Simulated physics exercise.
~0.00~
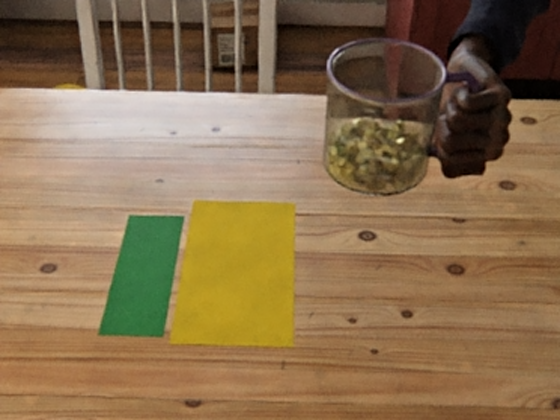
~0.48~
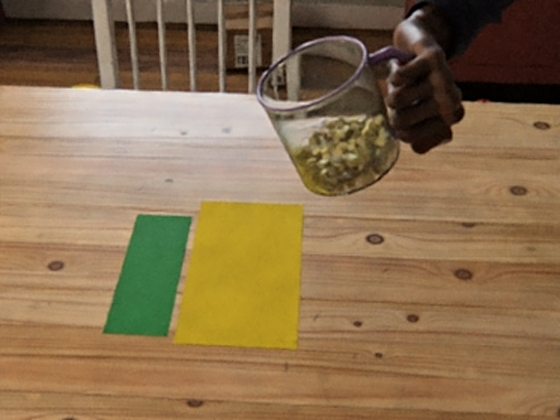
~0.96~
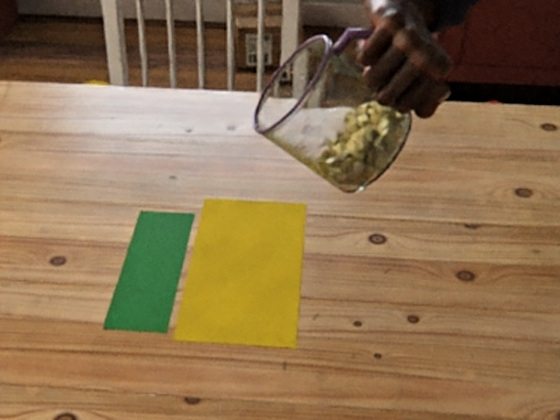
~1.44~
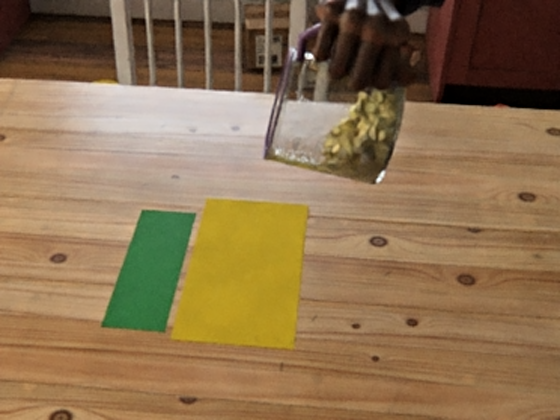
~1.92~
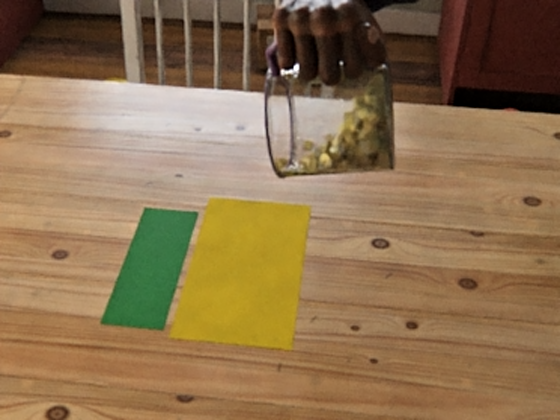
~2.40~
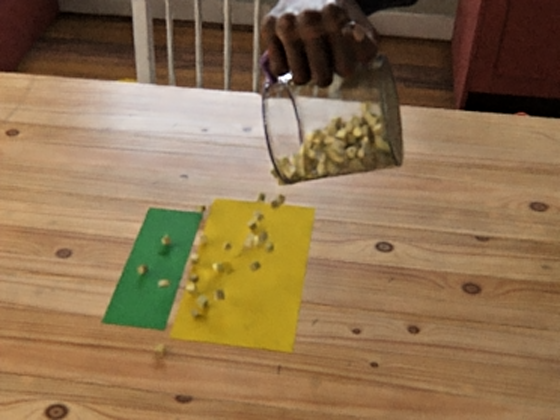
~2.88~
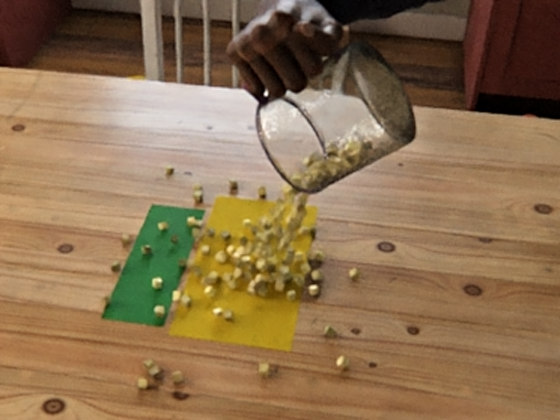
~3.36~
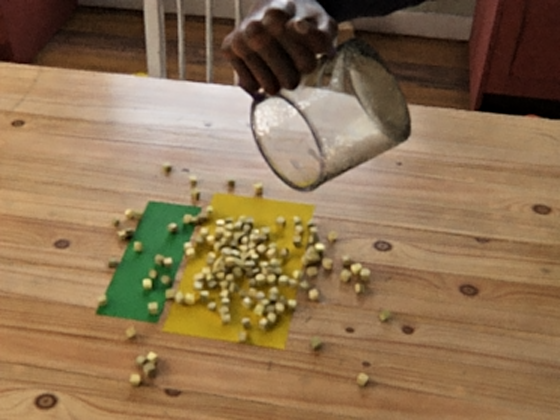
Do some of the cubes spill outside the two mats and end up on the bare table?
Yes, a fair share of the cubes end up on the bare table around the mats. Most land on the yellow mat, and only a few lie on the green one.
